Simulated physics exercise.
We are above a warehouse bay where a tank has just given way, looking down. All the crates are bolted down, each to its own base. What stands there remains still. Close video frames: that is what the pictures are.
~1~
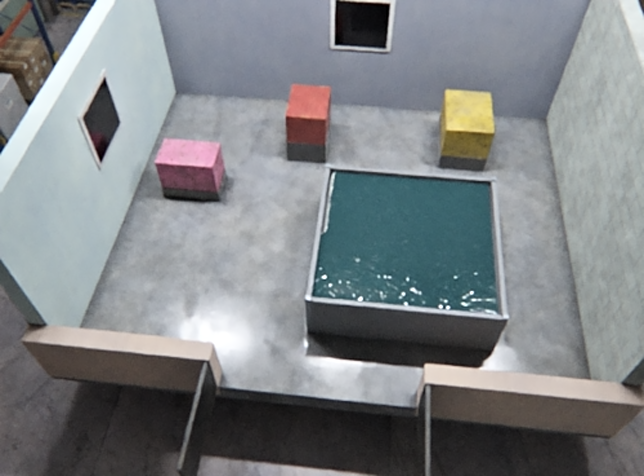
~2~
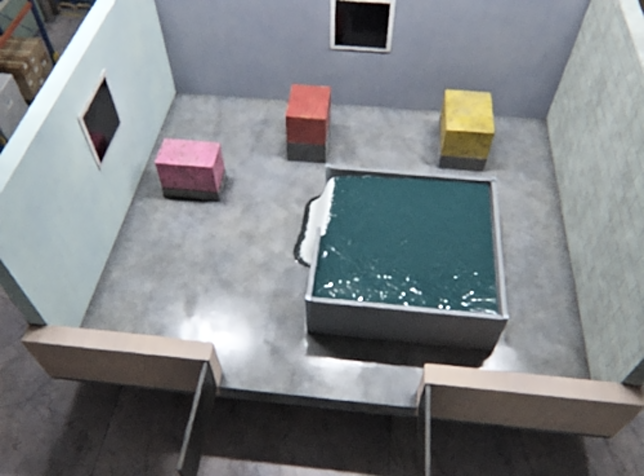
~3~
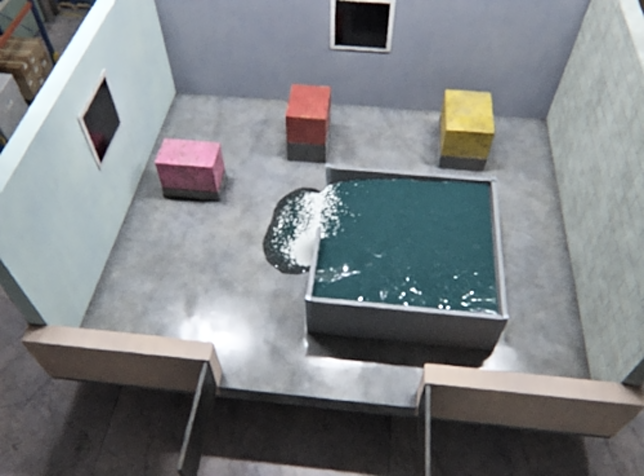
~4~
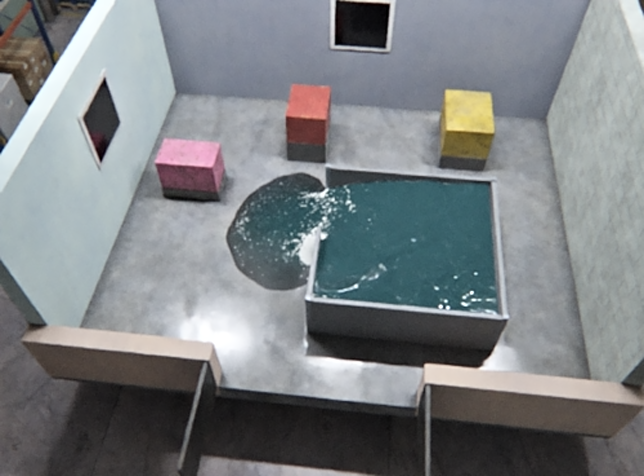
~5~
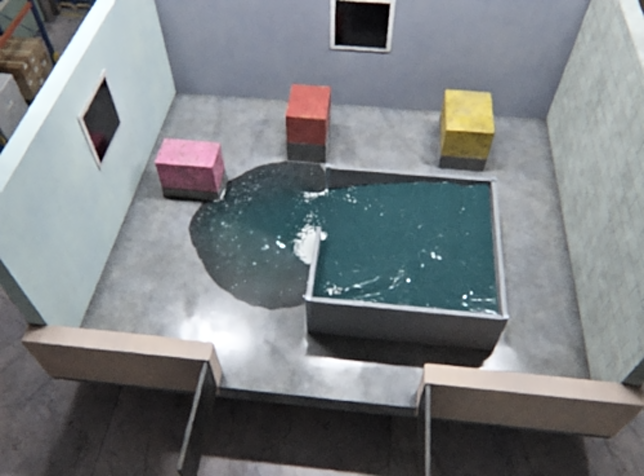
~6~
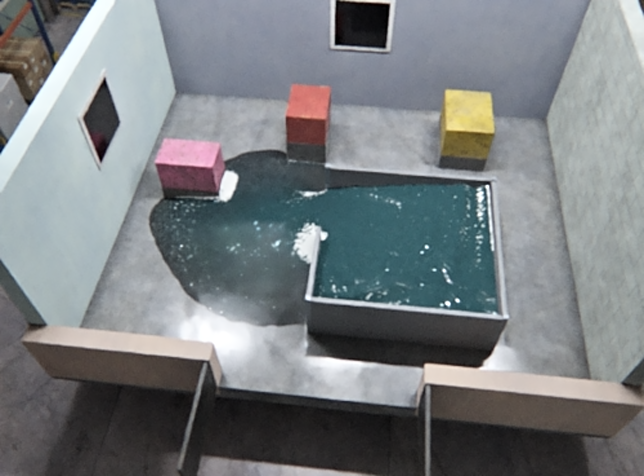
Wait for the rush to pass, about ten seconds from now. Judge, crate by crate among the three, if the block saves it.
Yellow crate: Block saves it; red crate: Block saves it; pink crate: Block fails, wet.
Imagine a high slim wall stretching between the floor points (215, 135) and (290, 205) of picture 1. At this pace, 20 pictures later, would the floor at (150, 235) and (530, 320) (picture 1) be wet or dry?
Reached, untouched.
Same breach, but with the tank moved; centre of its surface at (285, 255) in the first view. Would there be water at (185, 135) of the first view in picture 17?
By that frame the spot is drenched.
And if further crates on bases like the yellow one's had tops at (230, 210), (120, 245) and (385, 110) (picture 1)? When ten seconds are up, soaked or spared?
Respectively: Is reached, comes through fine and comes through fine.
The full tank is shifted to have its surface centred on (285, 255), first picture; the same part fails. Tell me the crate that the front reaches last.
Yellow crate.
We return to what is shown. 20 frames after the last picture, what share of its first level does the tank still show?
About 46 %.
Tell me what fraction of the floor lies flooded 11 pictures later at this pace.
Around 40 in a hundred.
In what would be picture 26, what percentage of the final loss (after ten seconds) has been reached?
Near 5 in a hundred.
A moment on, water covers 35 % of the floor; the yellow crate not reached, the red crate water round its plinth, the pink crate water round its plinth.
Next, water covers 40 % of the floor; the yellow crate not reached, the red crate water round its plinth, the pink crate water round its plinth.
Then, water covers 55 % of the floor; the yellow crate not reached, the red crate water round its plinth, the pink crate water round its plinth.
Later, water covers 85 % of the floor; the yellow crate water round its plinth, the red crate water round its plinth, the pink crate water round its plinth.
In the end, water covers 100 % of the floor; the yellow crate stayed above the water, the red crate stayed above the water, the pink crate was topped.
